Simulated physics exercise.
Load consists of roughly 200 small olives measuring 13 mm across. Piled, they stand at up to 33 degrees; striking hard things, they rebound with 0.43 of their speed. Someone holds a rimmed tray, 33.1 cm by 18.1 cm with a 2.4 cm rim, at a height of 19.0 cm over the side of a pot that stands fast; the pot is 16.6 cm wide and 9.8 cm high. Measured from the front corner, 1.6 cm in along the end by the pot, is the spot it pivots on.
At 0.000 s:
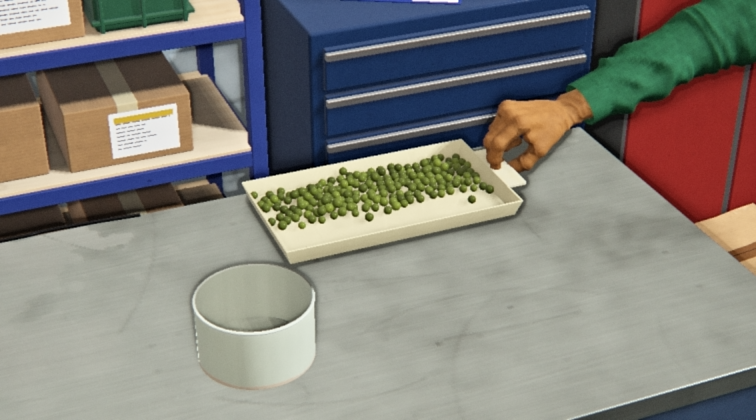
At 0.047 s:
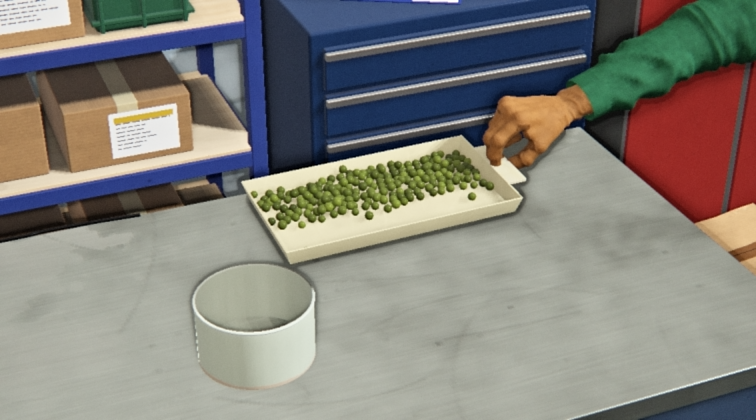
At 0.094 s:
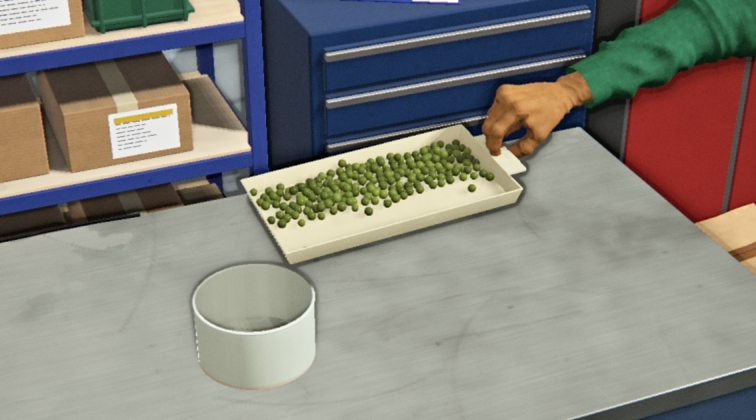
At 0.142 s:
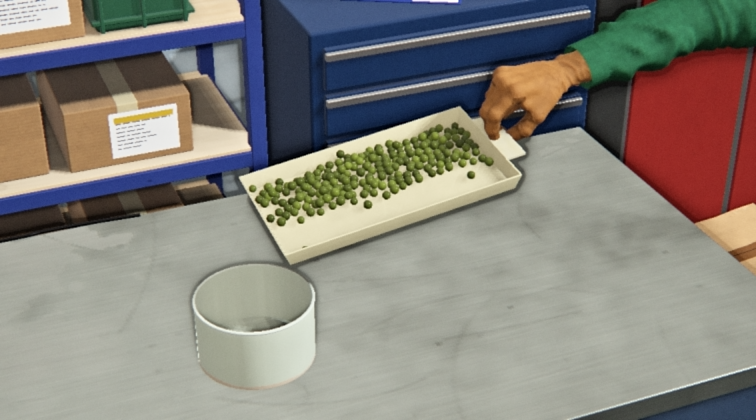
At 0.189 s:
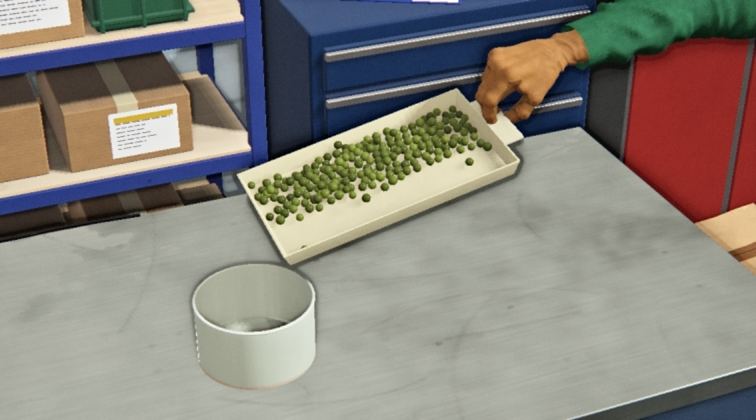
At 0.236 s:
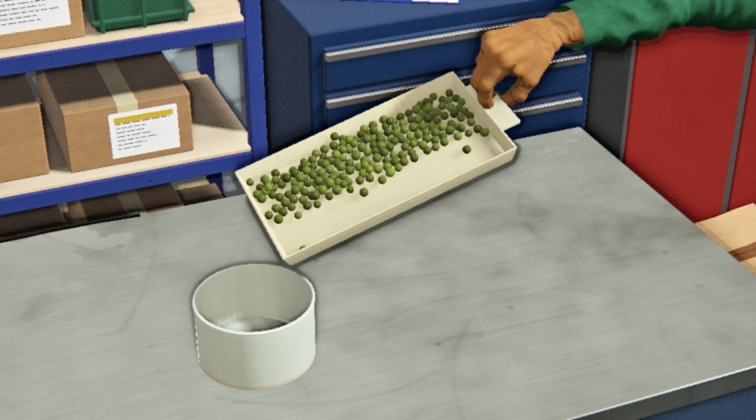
The footage shows a hand in a green sleeve gripping the right end of a cream tray of small green olives and steadily raising it, tilting the tray down toward the left, behind a white pot on a grey worktop.
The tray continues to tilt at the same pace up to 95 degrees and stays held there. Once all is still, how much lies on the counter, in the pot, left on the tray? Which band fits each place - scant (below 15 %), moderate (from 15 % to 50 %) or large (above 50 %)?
Result: Counter: I'd expect the greater amount; pot: I'd expect a modest amount; tray: I'd expect little or nothing.
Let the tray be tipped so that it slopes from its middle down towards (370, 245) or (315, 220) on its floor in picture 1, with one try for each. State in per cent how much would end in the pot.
I'd put it at roughly 0 per cent for the first tilt and roughly 60 per cent for the second.
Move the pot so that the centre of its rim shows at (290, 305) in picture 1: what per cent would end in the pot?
The share would be some 20 per cent.
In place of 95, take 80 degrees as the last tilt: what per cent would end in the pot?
About 25 in a hundred would end up in the pot.
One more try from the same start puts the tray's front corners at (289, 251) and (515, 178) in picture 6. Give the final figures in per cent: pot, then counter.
Pot 0; counter 100.
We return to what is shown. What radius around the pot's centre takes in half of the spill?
Distance: Roughly 20 cm.
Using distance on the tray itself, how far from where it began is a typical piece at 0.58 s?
Displacement on the tray: About 10 cm.
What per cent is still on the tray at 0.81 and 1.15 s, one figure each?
60 then 0.
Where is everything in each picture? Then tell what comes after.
In the first frame, tray tilt 0 degrees, front corners at (290, 248) and (515, 199); middle of the pieces at (374, 189); pot at (254, 297).
In the second frame, tray tilt 1 degrees, front corners at (290, 248) and (515, 196); middle of the pieces at (374, 187).
In the third frame, tray tilt 4 degrees, front corners at (289, 249) and (515, 188), lowest corner left front; middle of the pieces at (373, 181).
In the fourth frame, tray tilt 9 degrees, front corners at (288, 250) and (514, 174), lowest corner left front; middle of the pieces at (372, 171).
In the fifth frame, tray tilt 14 degrees, front corners at (287, 251) and (512, 160), lowest corner left front; middle of the pieces at (370, 161).
In the sixth frame, tray tilt 19 degrees, front corners at (286, 253) and (509, 147), lowest corner left front; middle of the pieces at (367, 152); pot at (254, 297). Its pace works out near 110 degrees a second.
After 0.58 s, tilt 56 degrees; the tray holds 100 %, the pot 0 %.
Then, at 0.81 s, tilt 81 degrees; the tray holds 60 %, the pot 0 %.
Then, at 1.15 s, tilt 95 degrees; the tray holds 0 %, the pot 25 %.
At rest (1.9 s), counter 75 %, pot 25 %, tray 0 %.
